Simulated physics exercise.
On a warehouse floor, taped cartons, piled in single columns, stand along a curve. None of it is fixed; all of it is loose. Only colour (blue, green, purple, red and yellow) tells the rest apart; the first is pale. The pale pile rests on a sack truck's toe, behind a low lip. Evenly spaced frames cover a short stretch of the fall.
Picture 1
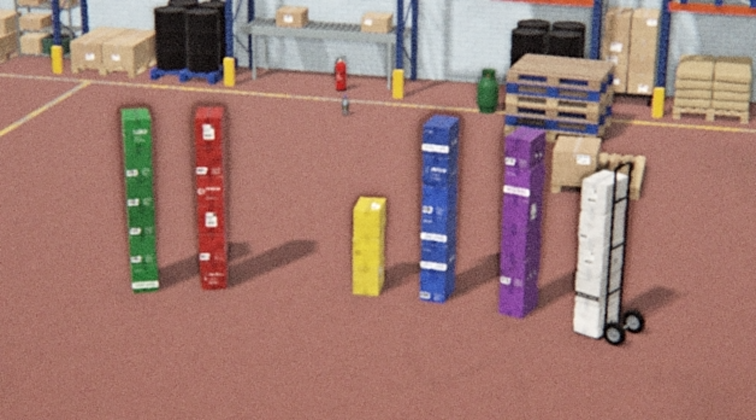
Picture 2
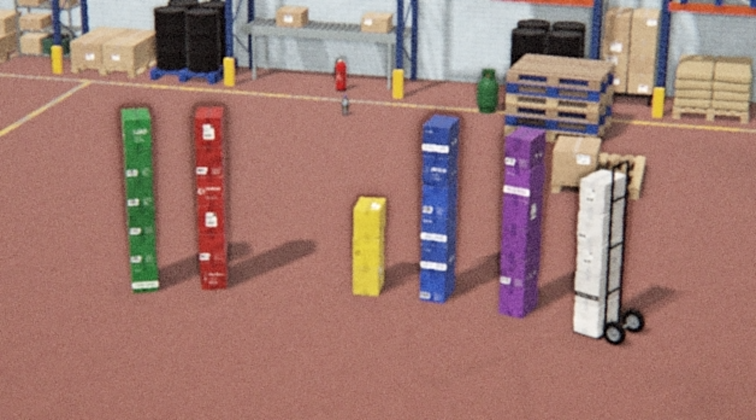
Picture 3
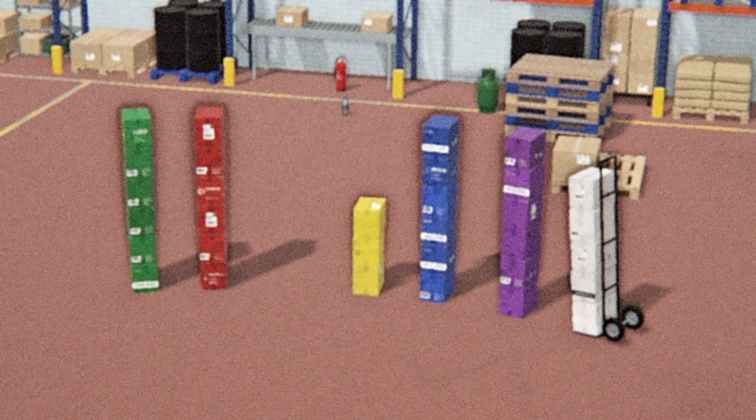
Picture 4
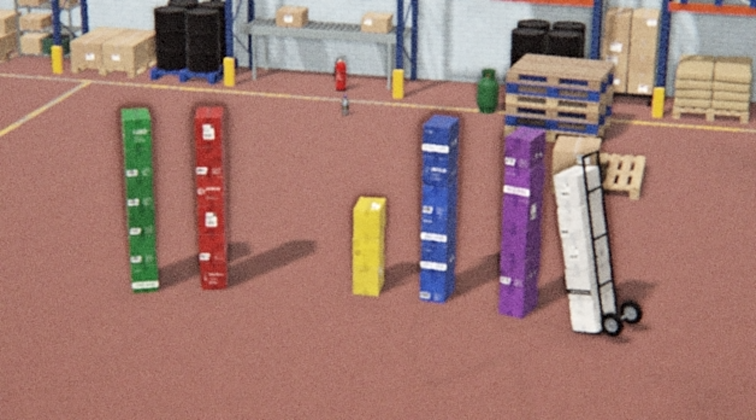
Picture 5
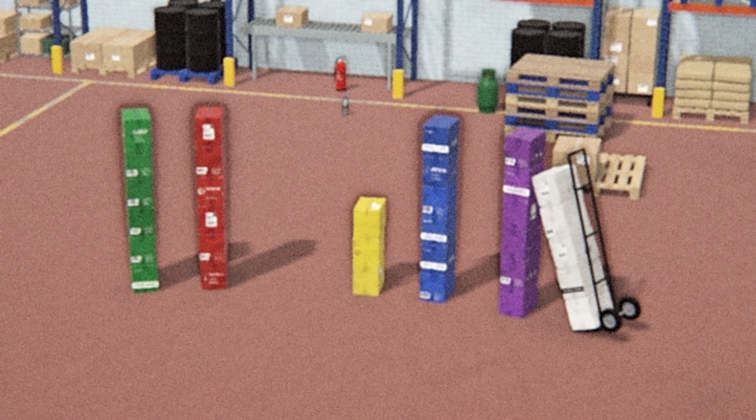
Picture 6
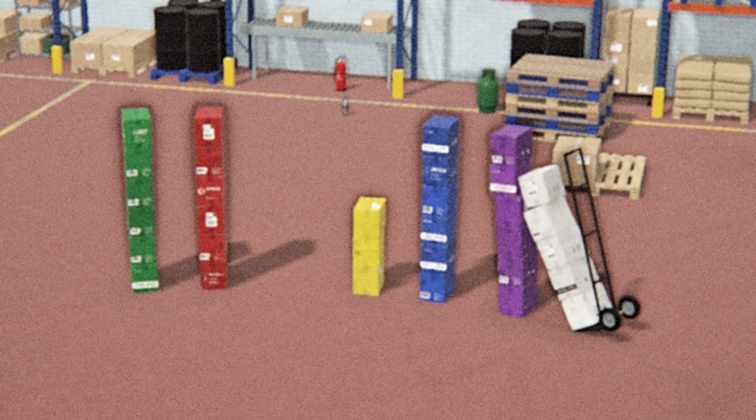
The video shows green, red, yellow, blue, purple and white stacks of cartons standing on a warehouse floor as a hand truck and the white stack on it tilt left, before the neighbouring purple stack's top shifts slightly left.
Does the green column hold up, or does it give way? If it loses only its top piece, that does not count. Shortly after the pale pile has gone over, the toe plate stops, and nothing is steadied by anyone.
It holds up.
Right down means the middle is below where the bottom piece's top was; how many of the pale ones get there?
Total: 4.
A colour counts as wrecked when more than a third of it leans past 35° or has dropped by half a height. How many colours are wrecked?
Toll: 3.
Soon, 5 of the pale pile down; none of the 6 green cartons down (0 of 27 in all colours); top green carton unmoved; top purple carton tipped clearly.
A while on, 5 of the pale pile down; none of the 6 green cartons down (6 of 27 in all colours); top green carton unmoved; top purple carton tipped clearly, about its own height lower.
Towards the end, 5 of the pale pile down; none of the 6 green cartons down (12 of 27 in all colours); top green carton unmoved; top blue carton tipped steeply, some two heights lower.
Then, 5 of the pale pile down; none of the 6 green cartons down (15 of 27 in all colours); top green carton unmoved; top purple carton upside down.
Finally, 5 of the pale pile down; none of the 6 green cartons down (15 of 27 in all colours); top green carton unmoved; top purple carton on its side. Seen by the last camera, middles, top green carton near (137, 129), top purple carton near (341, 224).
